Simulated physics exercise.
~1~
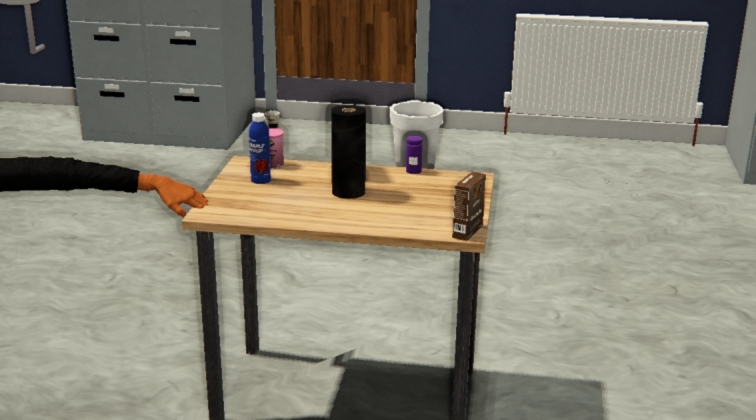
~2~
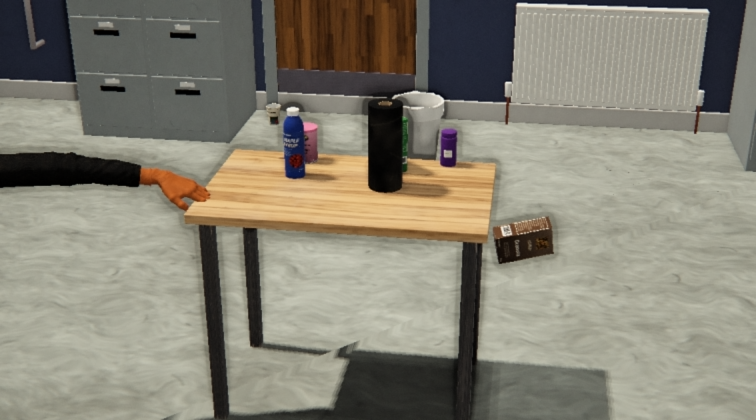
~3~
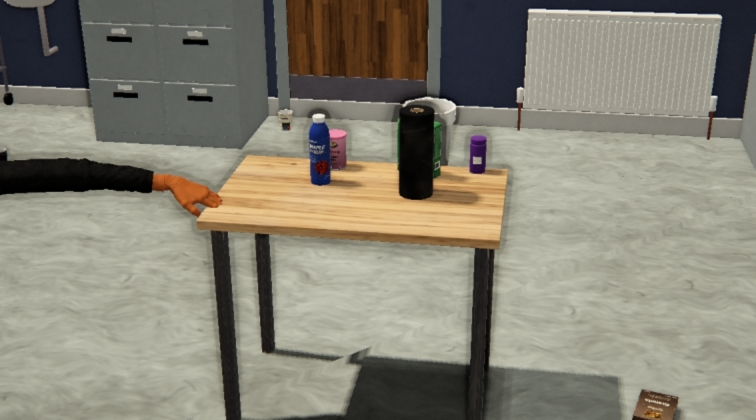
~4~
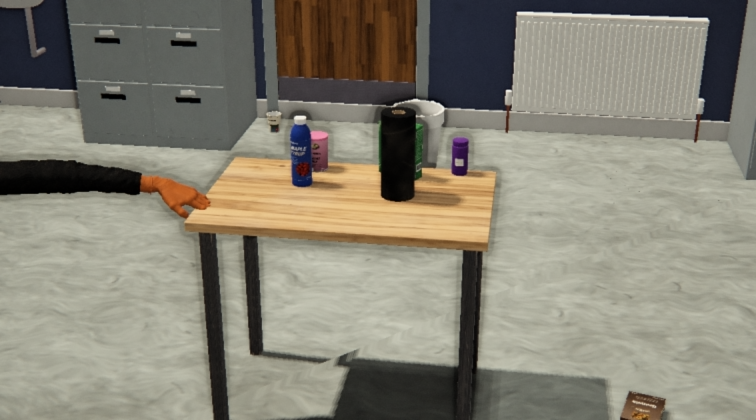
In an office-like room, a hand jolts a wooden table, sending a brown packet to the floor while bottles and tins stay upright.
